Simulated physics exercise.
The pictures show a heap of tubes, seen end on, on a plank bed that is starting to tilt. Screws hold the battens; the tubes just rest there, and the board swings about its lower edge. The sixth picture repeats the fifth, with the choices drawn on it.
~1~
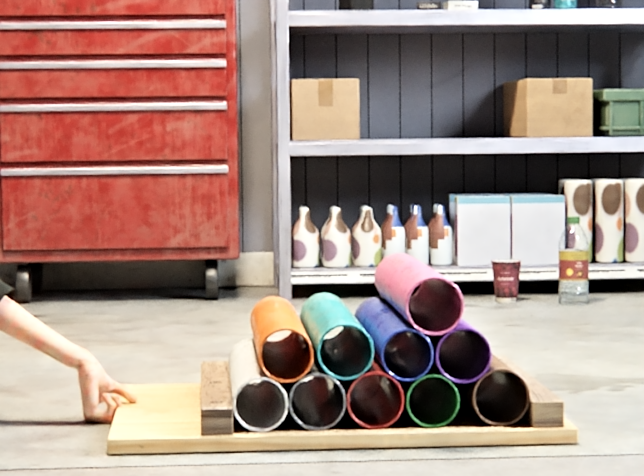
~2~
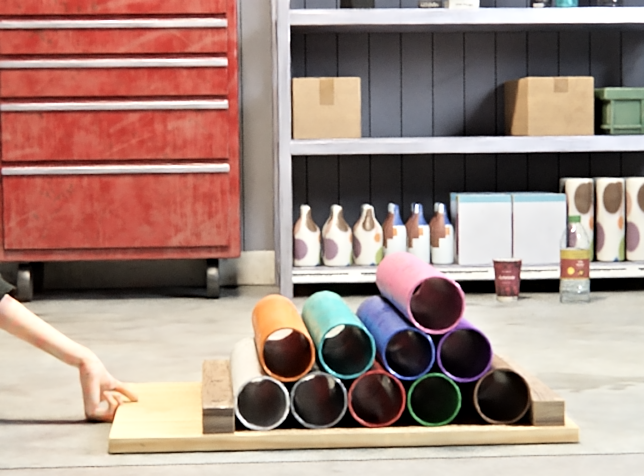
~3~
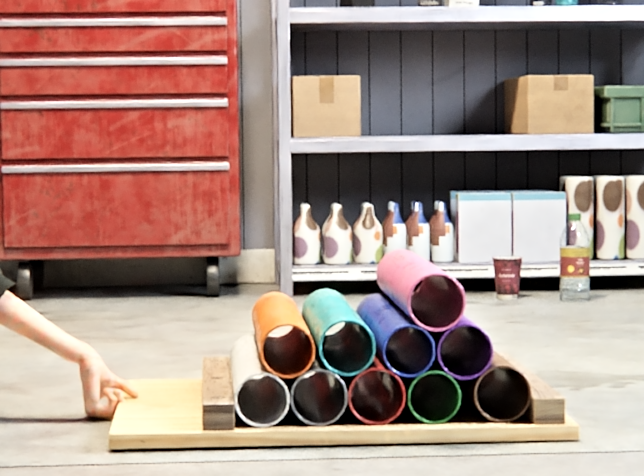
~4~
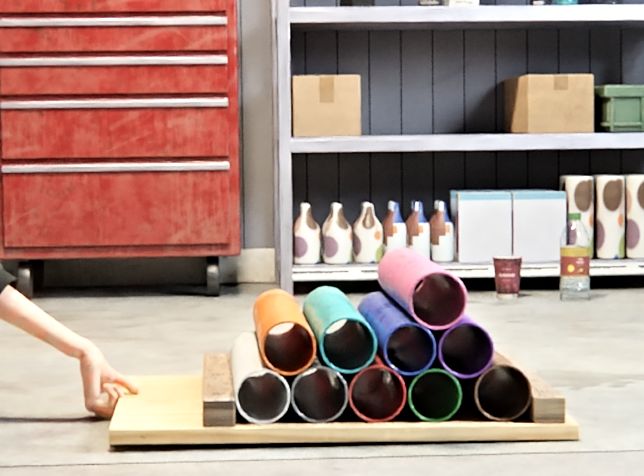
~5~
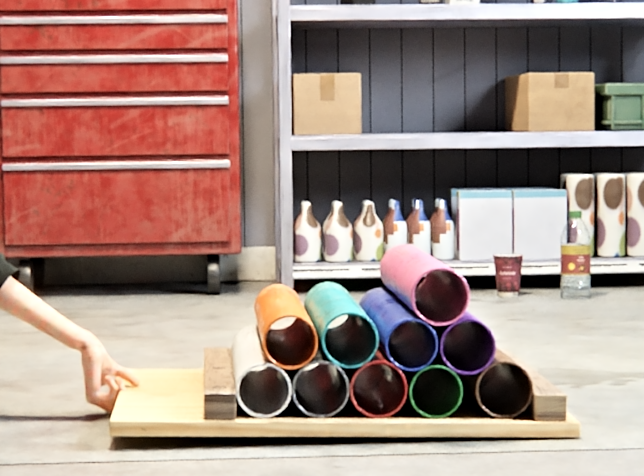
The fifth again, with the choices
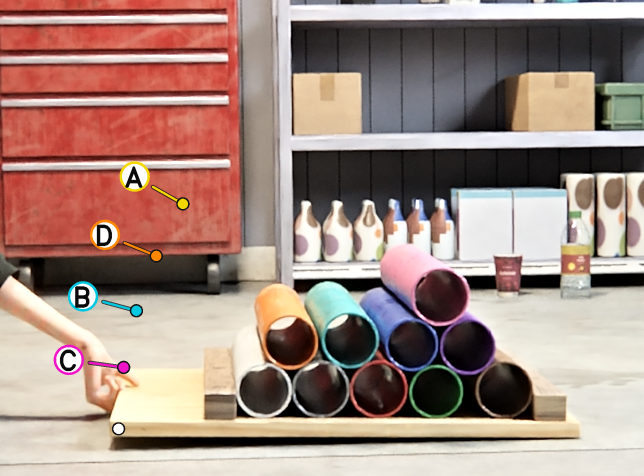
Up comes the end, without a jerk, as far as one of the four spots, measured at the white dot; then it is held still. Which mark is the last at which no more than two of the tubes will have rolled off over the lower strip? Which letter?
The last mark within the limit is D.
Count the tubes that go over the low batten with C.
At C the number is none.
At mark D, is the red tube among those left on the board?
Yes.
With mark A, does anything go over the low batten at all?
Yes.
On the marked copy, A at (183, 204); B at (137, 310); C at (124, 367); D at (156, 256); the white dot at (119, 429).
With D. Early on, board at 15°.
Further on, board at 23°.
At the end, board at 23°, two over the low batten (purple, pink).
As for the rest, A four over the low batten (turquoise, purple, blue, pink); B none over the low batten; C none over the low batten.
